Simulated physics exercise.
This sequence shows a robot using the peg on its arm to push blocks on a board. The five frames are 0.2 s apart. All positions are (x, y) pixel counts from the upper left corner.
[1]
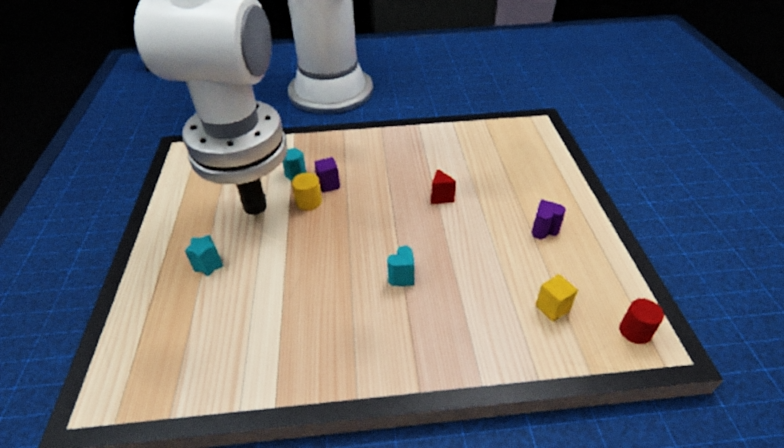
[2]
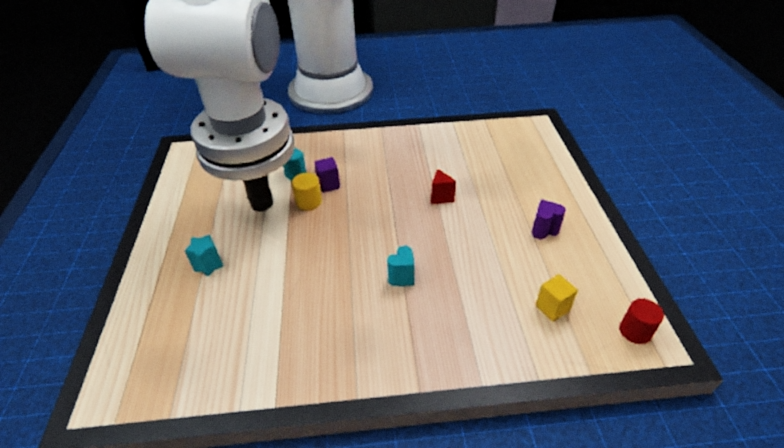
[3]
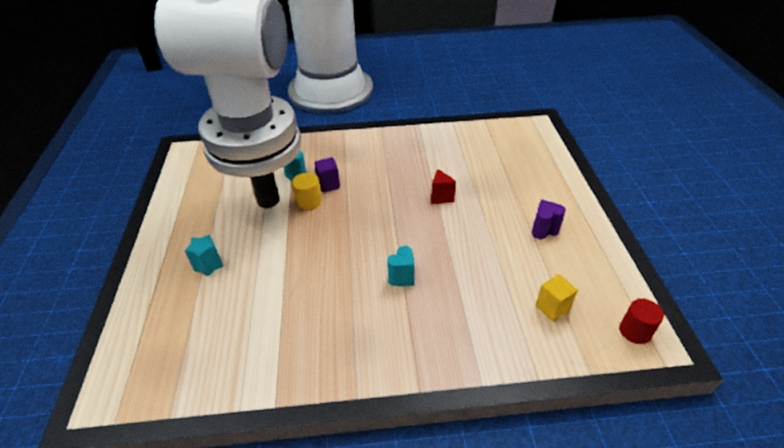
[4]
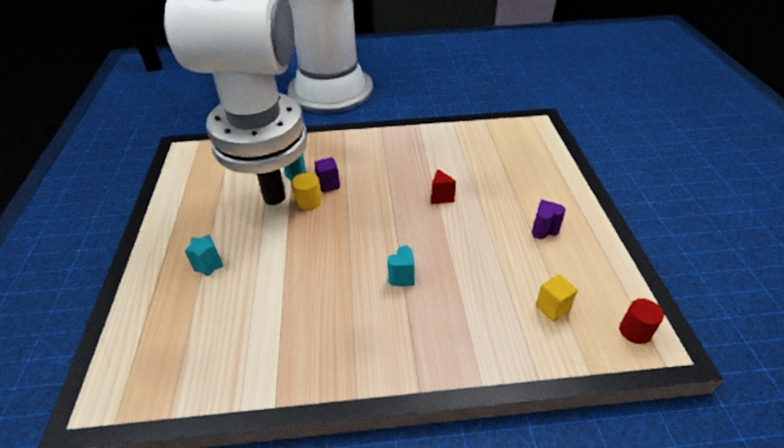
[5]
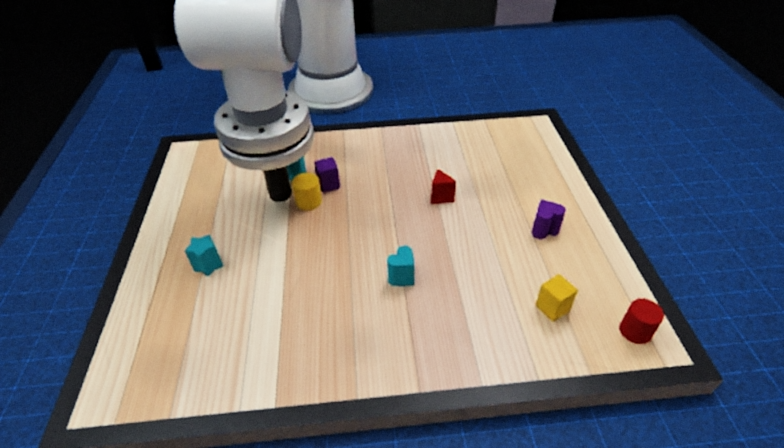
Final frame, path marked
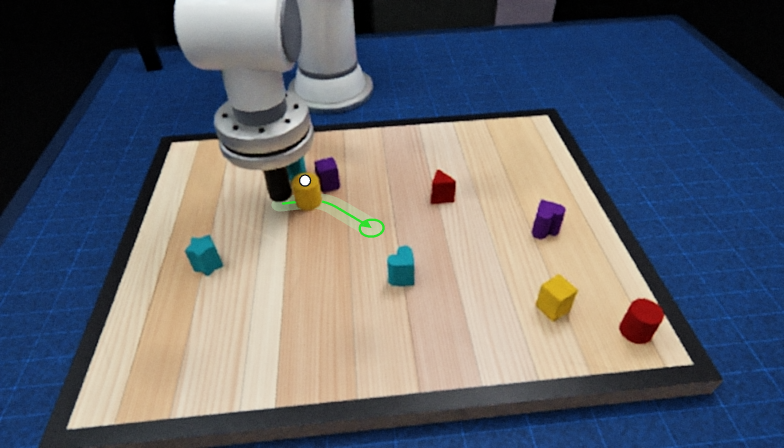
The clip opens on a robot arm holding a dark peg over a wooden board scattered with turquoise, yellow, purple and red blocks. The peg moves slightly right and away toward the yellow round block, passing in front of a turquoise block behind it, while all the blocks stay still.
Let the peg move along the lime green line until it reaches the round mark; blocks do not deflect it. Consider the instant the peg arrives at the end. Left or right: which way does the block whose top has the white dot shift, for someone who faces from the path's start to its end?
It goes toward the left-hand side.
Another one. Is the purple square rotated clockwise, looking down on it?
No, I don't think so.
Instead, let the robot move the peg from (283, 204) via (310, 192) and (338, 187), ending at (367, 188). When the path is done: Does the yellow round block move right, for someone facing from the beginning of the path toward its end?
Yes, that is how it ends up.
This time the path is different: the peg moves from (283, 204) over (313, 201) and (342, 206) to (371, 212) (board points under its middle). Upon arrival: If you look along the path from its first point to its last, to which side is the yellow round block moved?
Sideways, to the left.
Path on the board, from (283, 204) through (317, 201) and (345, 212) to (372, 228); the dot is on the yellow round block.
What follows on the original path. One third of the way, peg (316, 193); yellow round block (339, 179); purple square (330, 162), turned 30° anticlockwise.
Two thirds of the way, peg (345, 204); yellow round block (364, 181); purple square (330, 162), turned 30° anticlockwise.
At the end, peg (371, 220); turquoise hexagonal block in place; yellow round block (367, 182); purple square (330, 162), turned 30° anticlockwise.
